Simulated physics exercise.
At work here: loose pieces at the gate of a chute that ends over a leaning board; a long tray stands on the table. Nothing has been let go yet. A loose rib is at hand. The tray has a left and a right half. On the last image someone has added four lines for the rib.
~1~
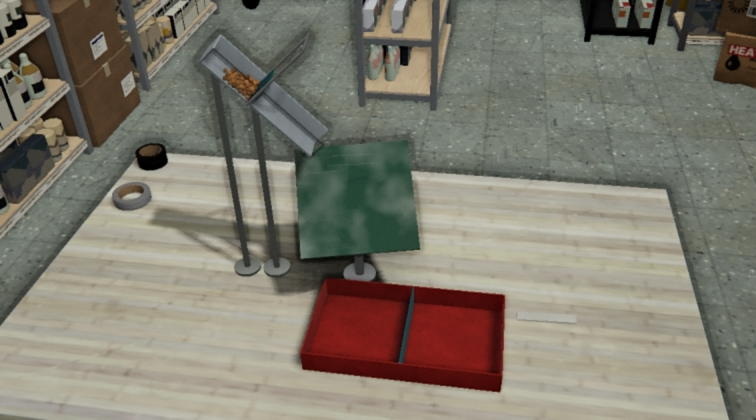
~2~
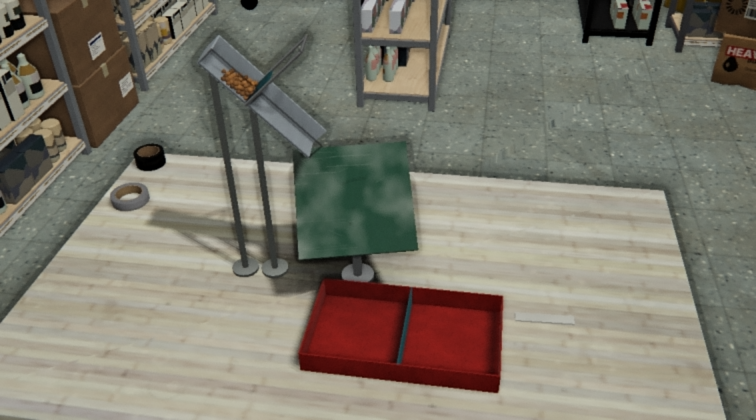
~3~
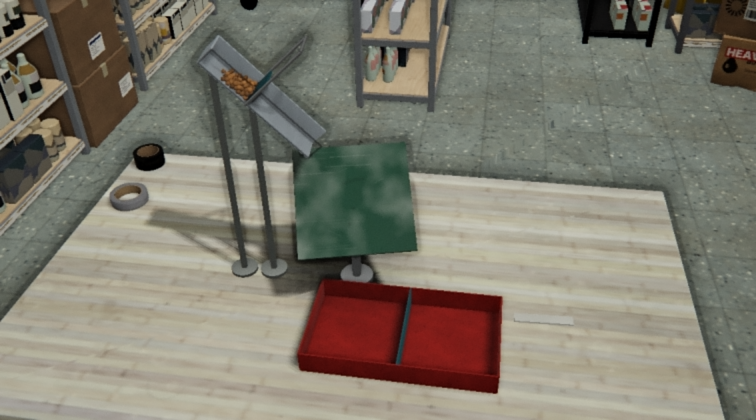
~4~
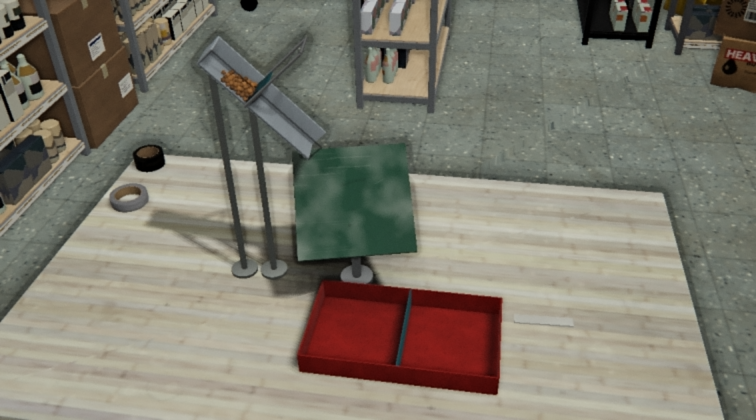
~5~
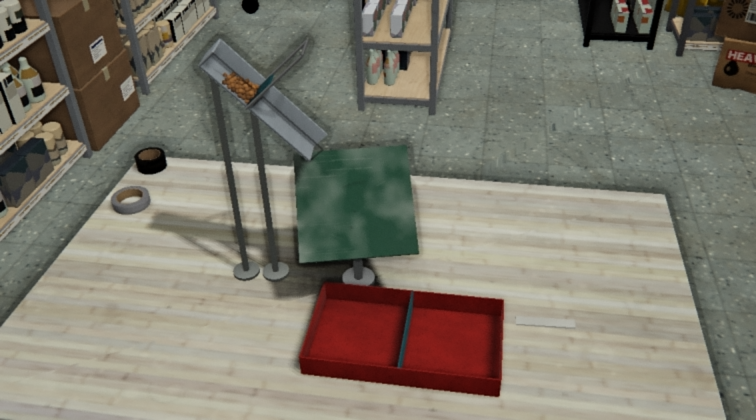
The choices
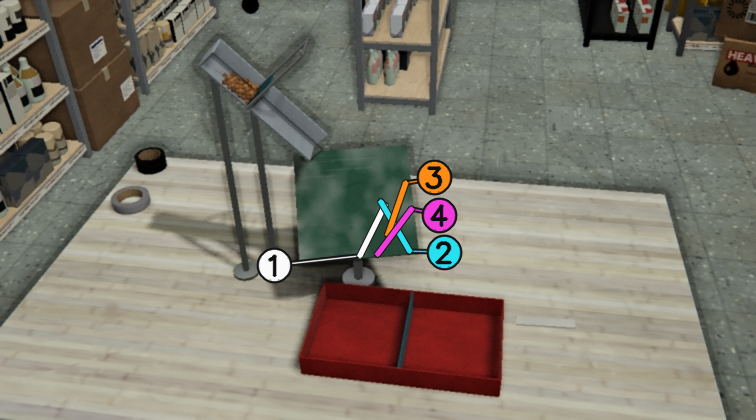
The footage shows small orange-brown pieces resting behind a closed gate in a raised grey chute, beside a tilted green board and a divided red tray on a wooden table; the view shifts very slightly, while the objects stay still.
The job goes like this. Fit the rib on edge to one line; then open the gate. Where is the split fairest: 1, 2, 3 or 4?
Best: 2.
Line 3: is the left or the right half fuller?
More lands on the left.
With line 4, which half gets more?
More lands on the left.
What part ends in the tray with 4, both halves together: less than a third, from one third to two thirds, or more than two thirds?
Line 4 gives more than two thirds.
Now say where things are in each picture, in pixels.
In the first frame, load behind the gate near (246, 82), roasted chickpeas; lip of the chute near (313, 150), sloping fairly steeply.
In the second frame, middle of the board near (354, 198), tilted fairly steeply; middle of its low edge near (359, 255); of its high edge near (349, 145).
In the third frame, front corners of the tray near (298, 354) and (499, 377); front end of its middle wall near (396, 365); gate still shut near (266, 80).
In the fourth frame, middle of the load near (244, 84); lip near (310, 152).
In the fifth frame, middle of the load near (245, 86); lip near (312, 154).
On the marked copy, line 1 from (385, 205) to (359, 255); line 2 from (380, 201) to (409, 251); line 3 from (405, 182) to (387, 234); line 4 from (411, 208) to (377, 254).
With 1, of what is caught, all but a few in the left half, a small share in the right.
With 2, of what is caught, close to half in the left half, close to half in the right.
With 3, of what is caught, all but a few in the left half, a small share in the right.
With 4, of what is caught, all but a few in the left half, only a few in the right.
